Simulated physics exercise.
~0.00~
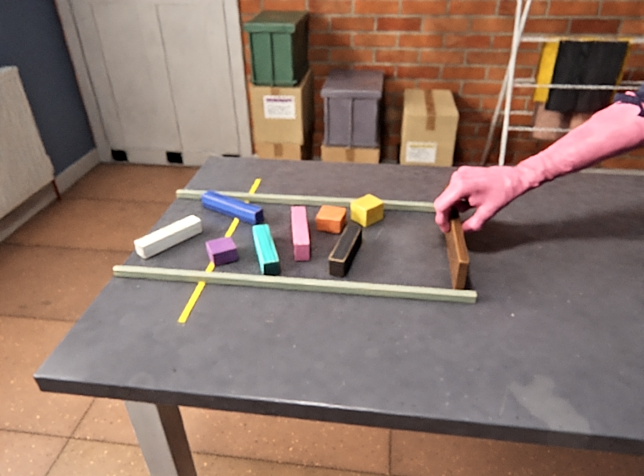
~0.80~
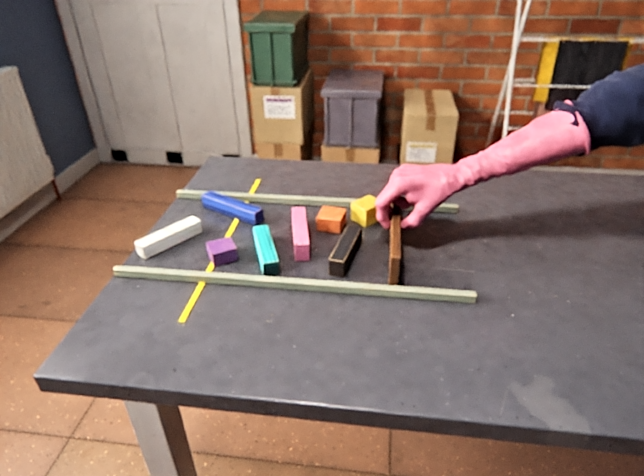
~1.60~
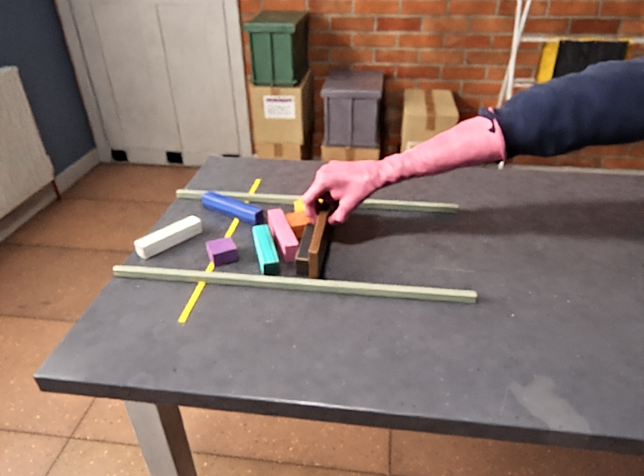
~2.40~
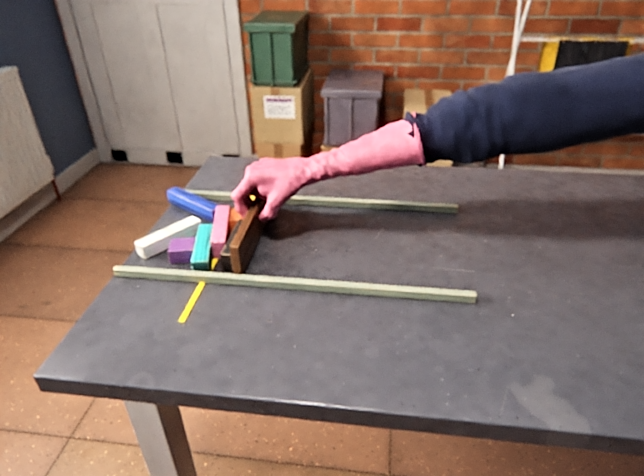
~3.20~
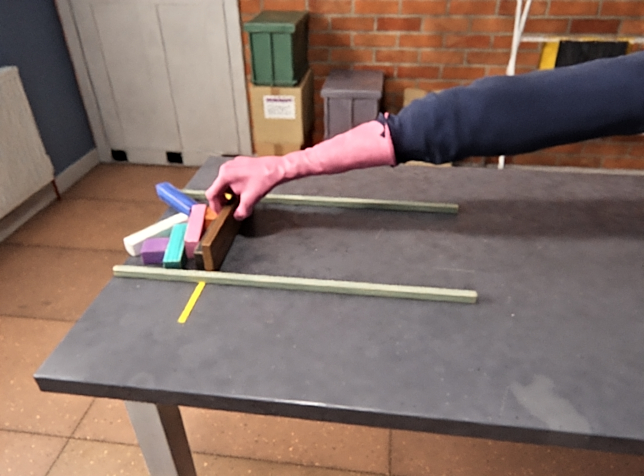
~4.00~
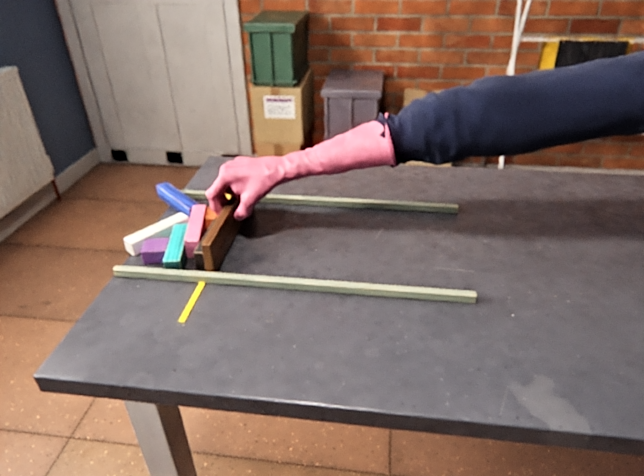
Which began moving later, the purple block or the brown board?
The purple block began moving later. The hand was already sliding the brown board to the left while the purple block still sat in its place by the tape.
